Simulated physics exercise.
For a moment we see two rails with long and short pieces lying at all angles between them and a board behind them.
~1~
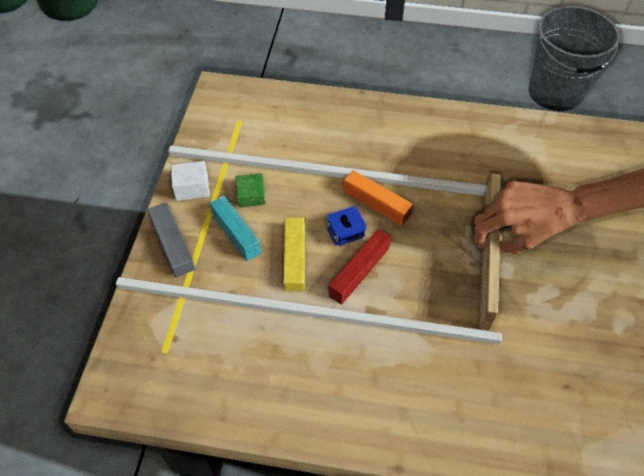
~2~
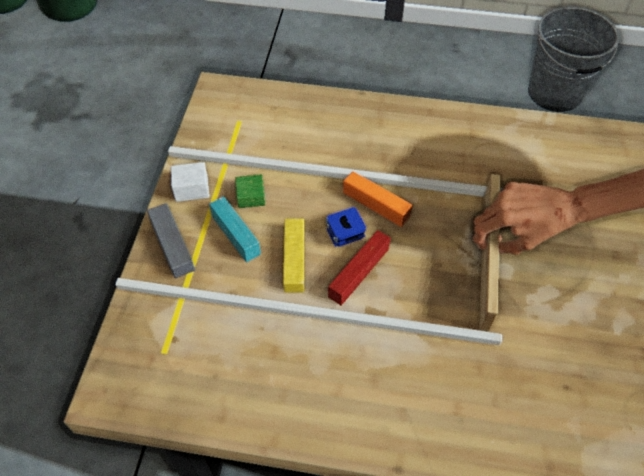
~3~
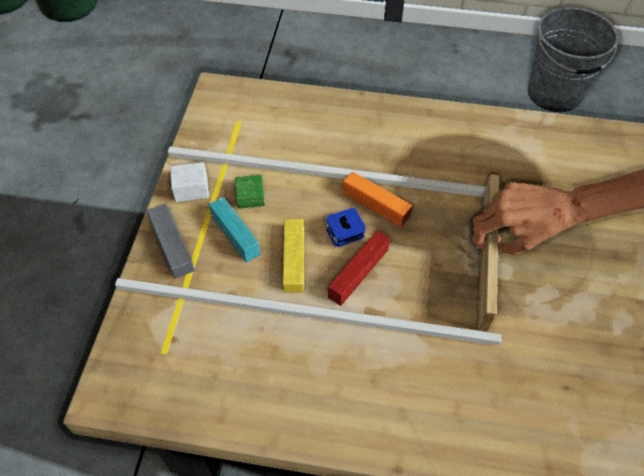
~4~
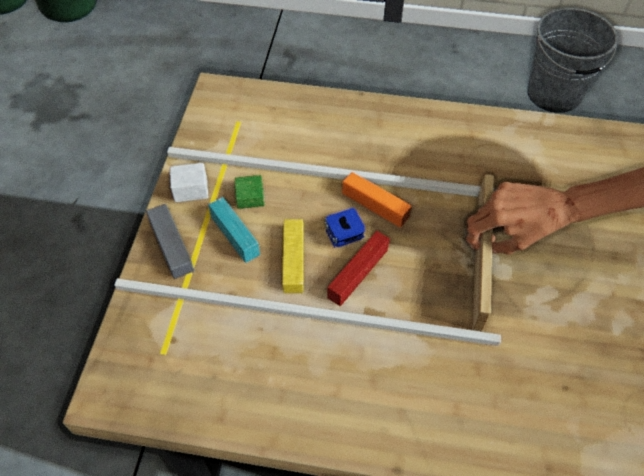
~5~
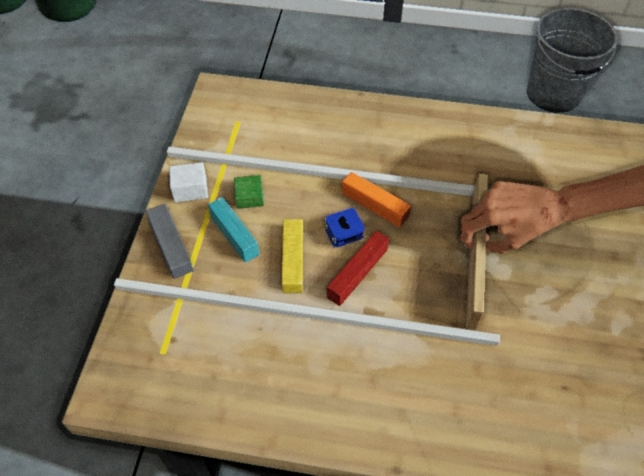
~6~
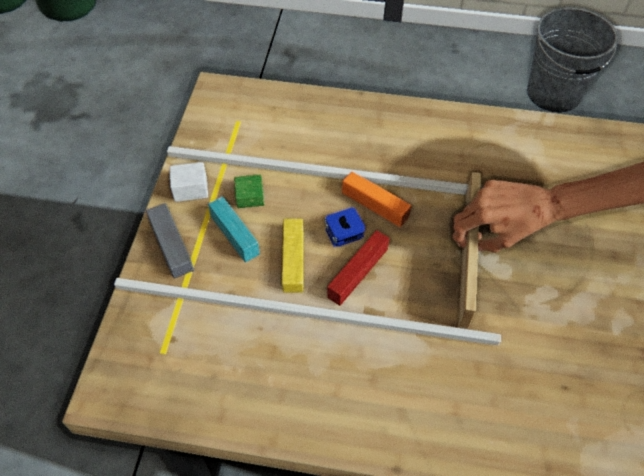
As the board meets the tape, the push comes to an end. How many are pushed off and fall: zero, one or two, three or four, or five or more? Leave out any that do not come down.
The number gone is small: One or two.
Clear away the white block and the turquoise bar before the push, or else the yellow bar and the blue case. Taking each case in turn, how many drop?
First 0, then 0.
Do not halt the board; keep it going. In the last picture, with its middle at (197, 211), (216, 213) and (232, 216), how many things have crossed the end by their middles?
Middles past end - pos 1: 2, pos 2: 1, pos 3: 0.
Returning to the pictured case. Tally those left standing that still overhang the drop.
So the number is 3.
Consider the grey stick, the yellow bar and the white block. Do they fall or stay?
Result - grey stick leaves the top, yellow bar stays put, white block leaves the top.
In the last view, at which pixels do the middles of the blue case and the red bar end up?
Final positions: Near (187, 199); near (186, 247).
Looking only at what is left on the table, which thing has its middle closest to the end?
Looking at the middles, it's the turquoise bar.
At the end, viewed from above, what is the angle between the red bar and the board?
Some 0 degrees.
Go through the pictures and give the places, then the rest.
The first frame shows grey stick (171, 239); white block (190, 181); turquoise bar (235, 228); board (490, 249); tape (207, 223).
The second frame shows white block (190, 182); green block (250, 191).
The third frame shows turquoise bar (234, 229); red bar (359, 268).
The fourth frame shows grey stick (170, 241); blue case (345, 229).
The fifth frame shows white block (189, 183); orange stick (376, 199).
The sixth frame shows grey stick (170, 240); white block (189, 182); turquoise bar (234, 229); board (470, 248); tape (205, 223).
A little later, none off yet; grey stick at rest near (170, 240); white block at rest near (189, 182); turquoise bar at rest near (234, 229).
Next, none off yet; grey stick at rest near (170, 240); white block at rest near (189, 182); turquoise bar shifted a little near (212, 230).
When it is over, the number that fall off is one or two; down, white block and grey stick.
